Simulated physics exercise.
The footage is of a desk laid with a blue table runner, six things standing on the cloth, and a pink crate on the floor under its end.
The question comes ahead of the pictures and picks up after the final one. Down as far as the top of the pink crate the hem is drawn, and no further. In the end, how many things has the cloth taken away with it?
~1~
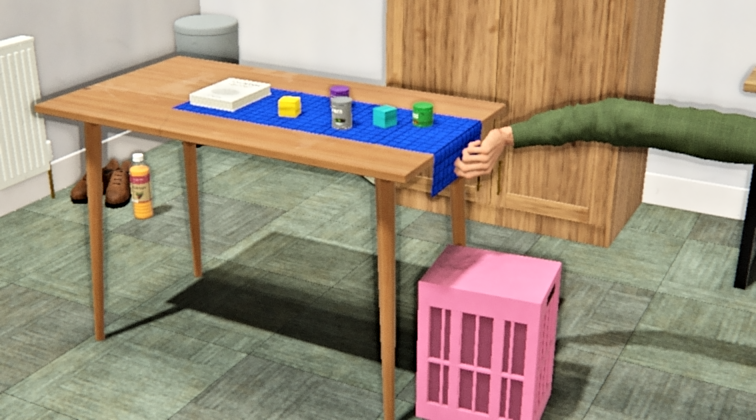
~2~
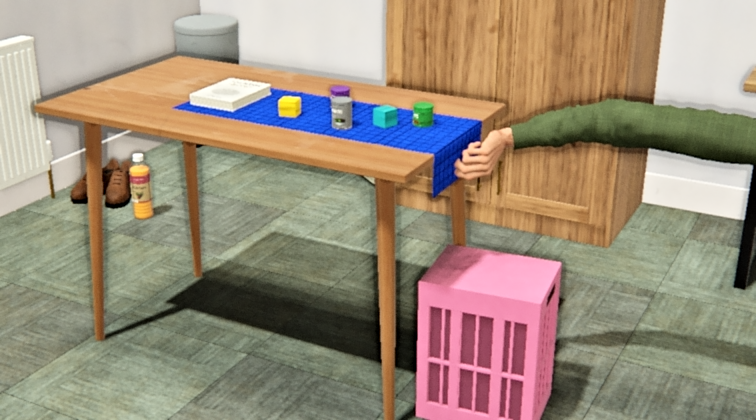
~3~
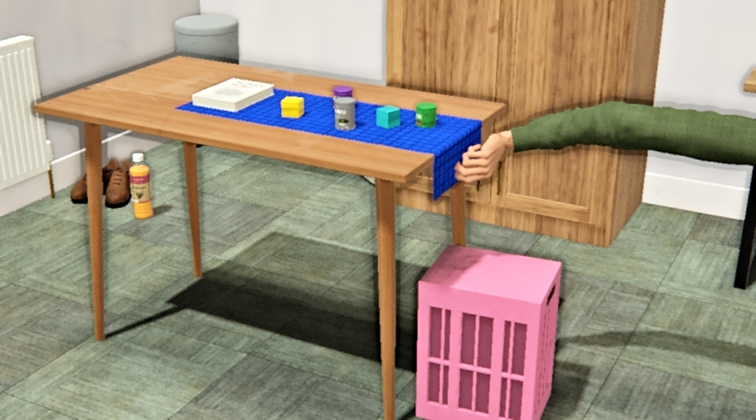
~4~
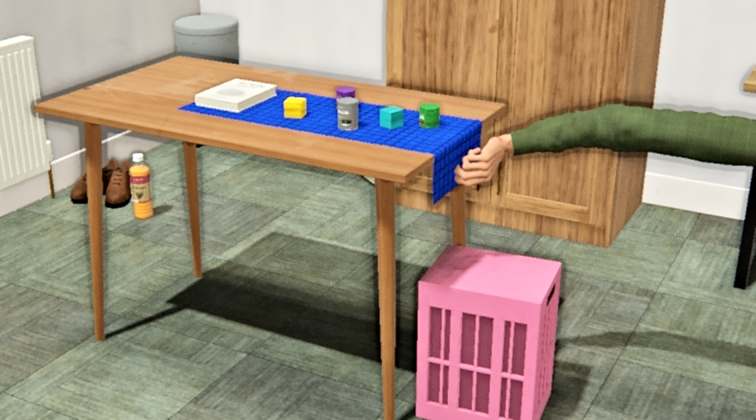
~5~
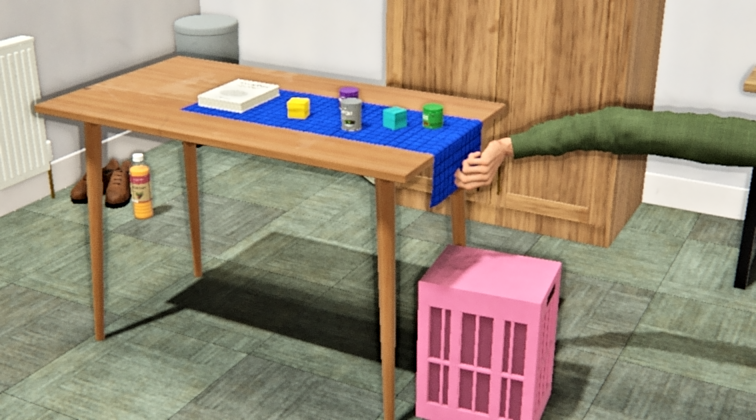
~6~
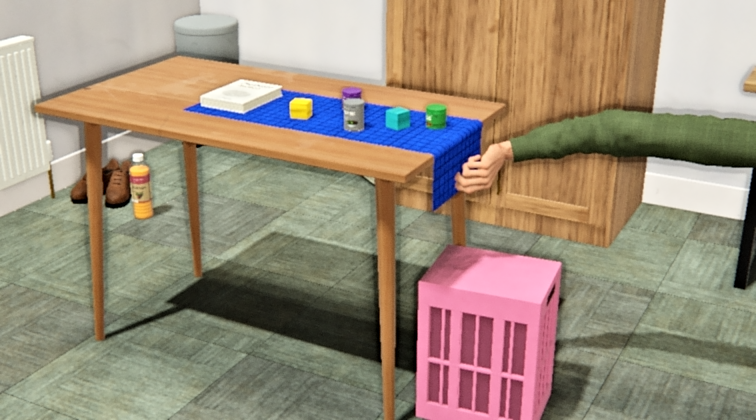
Two items leave the top.
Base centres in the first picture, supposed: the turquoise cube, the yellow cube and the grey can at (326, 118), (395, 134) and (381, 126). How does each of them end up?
Each in turn: The turquoise cube stays aloft, the yellow cube goes down, the grey can goes down.
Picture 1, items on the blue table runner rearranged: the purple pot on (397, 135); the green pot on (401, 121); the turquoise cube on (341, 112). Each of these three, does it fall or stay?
Well, the purple pot is dislodged, the green pot is dislodged, and the turquoise cube is safe.
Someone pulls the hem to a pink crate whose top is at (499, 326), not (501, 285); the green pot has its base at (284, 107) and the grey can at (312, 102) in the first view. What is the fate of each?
Green pot stays, grey can stays.
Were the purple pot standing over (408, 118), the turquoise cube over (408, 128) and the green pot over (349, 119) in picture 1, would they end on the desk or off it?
Purple pot: Lost. Turquoise cube: Lost. Green pot: Safe.
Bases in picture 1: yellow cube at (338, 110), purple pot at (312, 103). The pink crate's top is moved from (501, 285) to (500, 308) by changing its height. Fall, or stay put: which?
Outcome for the yellow cube: It stays. Outcome for the purple pot: It stays.
A little later, hem near (457, 226); green pot gone.
Next, hem on the crate; green pot and turquoise cube gone.
When it is over, hem on the crate; green pot and turquoise cube gone. It carries off two.
